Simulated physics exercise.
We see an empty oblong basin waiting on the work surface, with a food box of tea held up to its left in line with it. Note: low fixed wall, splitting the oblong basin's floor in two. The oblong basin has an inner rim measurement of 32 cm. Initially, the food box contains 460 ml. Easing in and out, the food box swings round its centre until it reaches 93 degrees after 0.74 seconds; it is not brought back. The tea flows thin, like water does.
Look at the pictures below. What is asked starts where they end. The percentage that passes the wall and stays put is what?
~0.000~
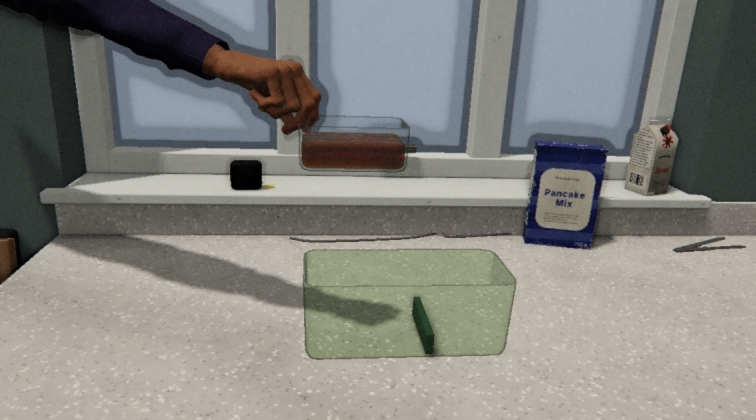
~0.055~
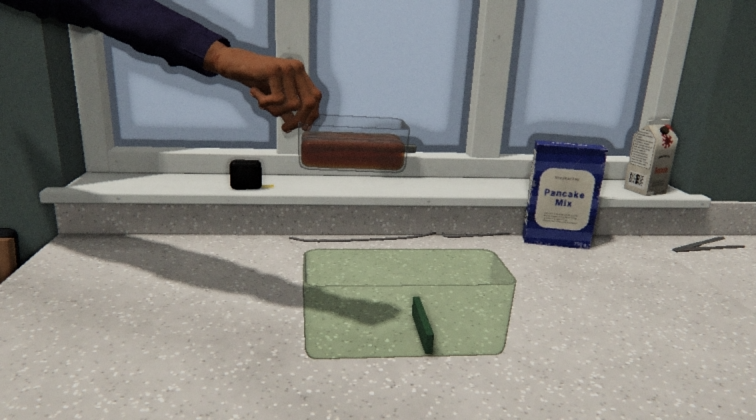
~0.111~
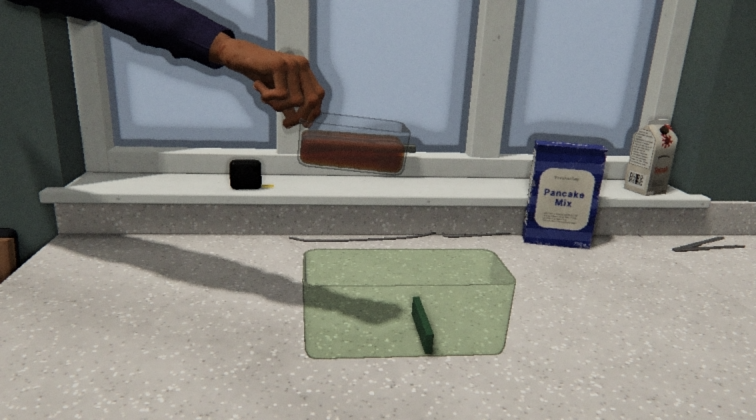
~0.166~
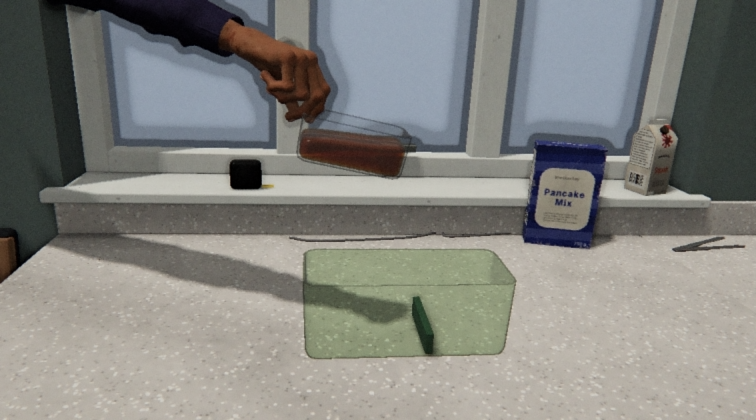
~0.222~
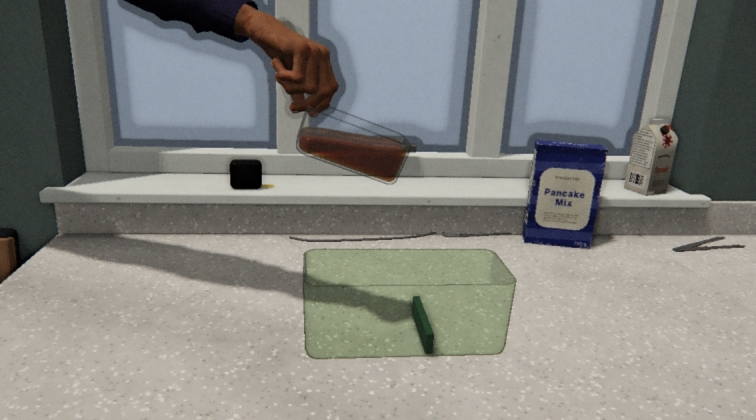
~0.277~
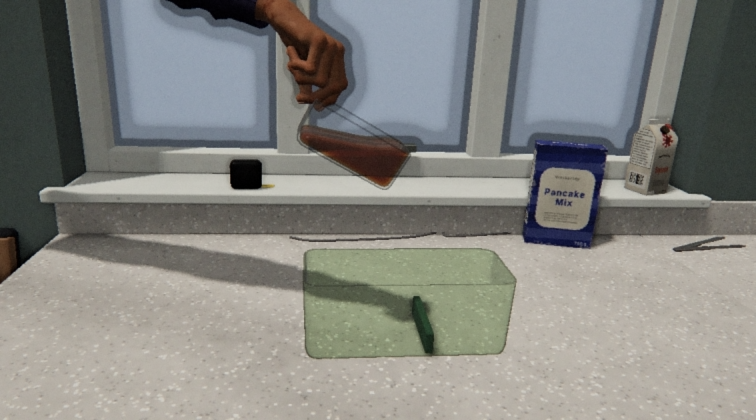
It is about 61 per cent.
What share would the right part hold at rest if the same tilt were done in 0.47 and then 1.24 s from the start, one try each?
The first try gives 55 percent and the second 60 percent.
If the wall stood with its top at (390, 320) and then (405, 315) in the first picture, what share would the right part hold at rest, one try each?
First 75, then 75 per cent.
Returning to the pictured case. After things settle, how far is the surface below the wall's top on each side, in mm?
It's around 28 mm on the left side and around 16 mm on the right side.
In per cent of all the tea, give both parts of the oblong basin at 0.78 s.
Near 16 on the left, 62 on the right.
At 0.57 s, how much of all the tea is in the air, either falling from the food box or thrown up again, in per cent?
Roughly 58 percent.
Then, 0.57 s in, the tilt is 81° and 24 per cent is still to pour, 2 is left of the wall and 16 right of it.
Then, 0.78 s in, the tilt is 93° and 10 per cent is still to pour, 17 is left of the wall and 62 right of it.
Then, 1.00 s in, the tilt is 93° and 3 per cent is still to pour, 28 is left of the wall and 61 right of it.
Then, 1.24 s in, the tilt is 93° and 2 per cent is still to pour, 32 is left of the wall and 61 right of it.
Finally, 34 per cent lies left of the wall, 61 right of it and 5 outside.
